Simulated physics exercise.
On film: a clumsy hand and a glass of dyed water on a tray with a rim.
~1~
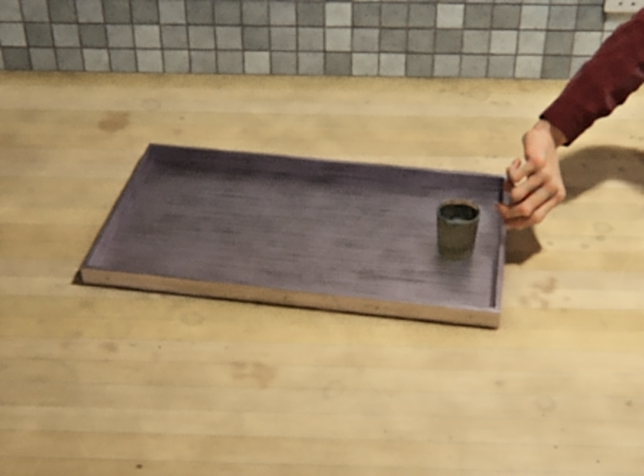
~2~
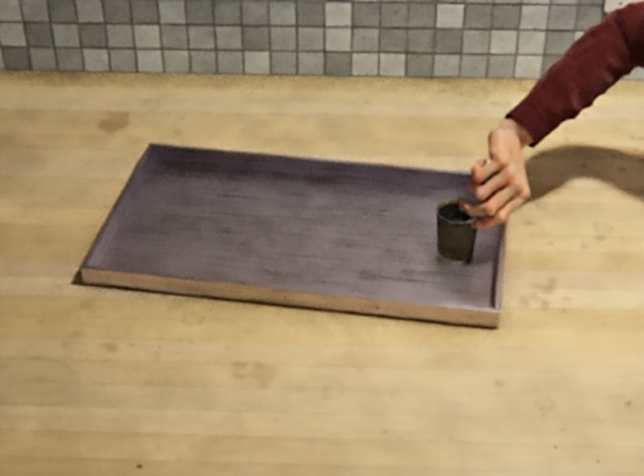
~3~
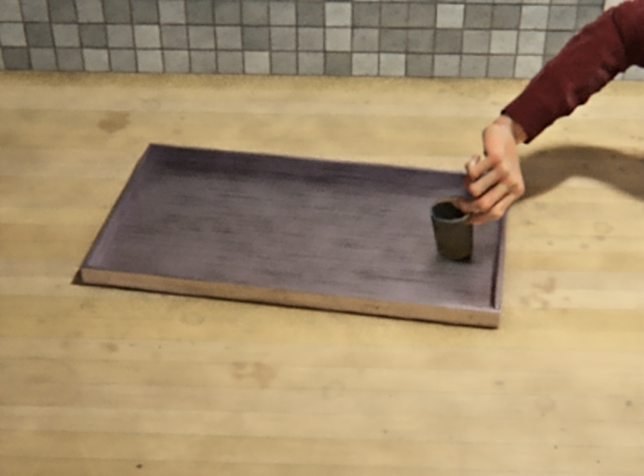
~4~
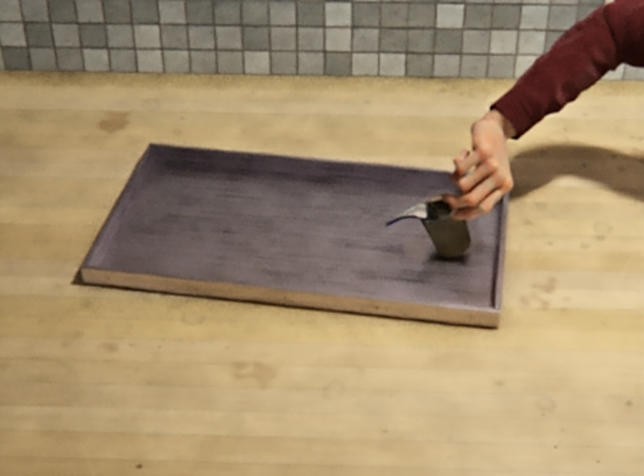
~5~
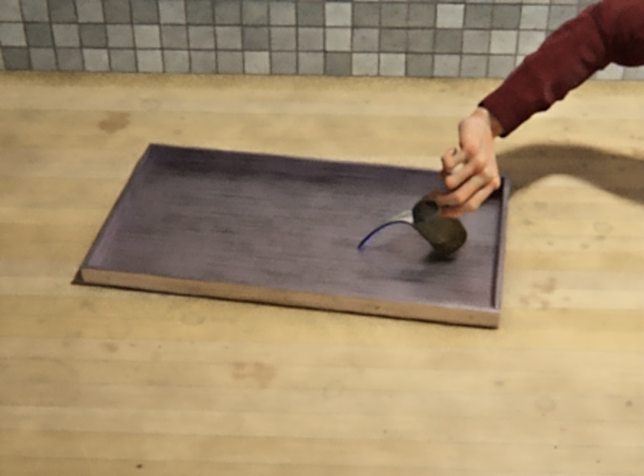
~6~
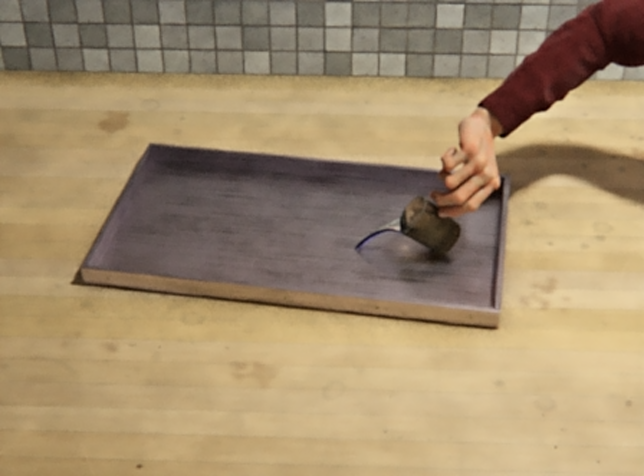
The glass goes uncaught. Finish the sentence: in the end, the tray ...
... holds all of it.
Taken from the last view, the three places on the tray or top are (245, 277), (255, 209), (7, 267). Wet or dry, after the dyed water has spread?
First one got to; second one got to; third one left alone.
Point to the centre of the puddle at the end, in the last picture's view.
The centre comes to rest around (227, 242).
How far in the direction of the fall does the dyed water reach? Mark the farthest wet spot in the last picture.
The wet patch ends near (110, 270).
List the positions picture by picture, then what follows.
In the first frame, it stands upright; glass (457, 229) nearly full; tray (301, 287).
The second frame shows fingers against its side; glass nearly full, surface at (458, 215).
The third frame shows fingers against its side; glass (453, 227) nearly full.
The fourth frame shows fingers against its side; glass (446, 225) tipped 20°; tray (301, 287).
The fifth frame shows fingers against its side; glass (438, 224) tipped 35°.
In the sixth frame, it is falling; glass (429, 226) tipped 50°.
A moment on, the glass lies in the tray; the puddle covers about as much as a plate; the rim holds it.
Further on, the puddle covers about as much as a tray; the rim holds it.
When it is over, the puddle covers about as much as a tray; the rim holds it.
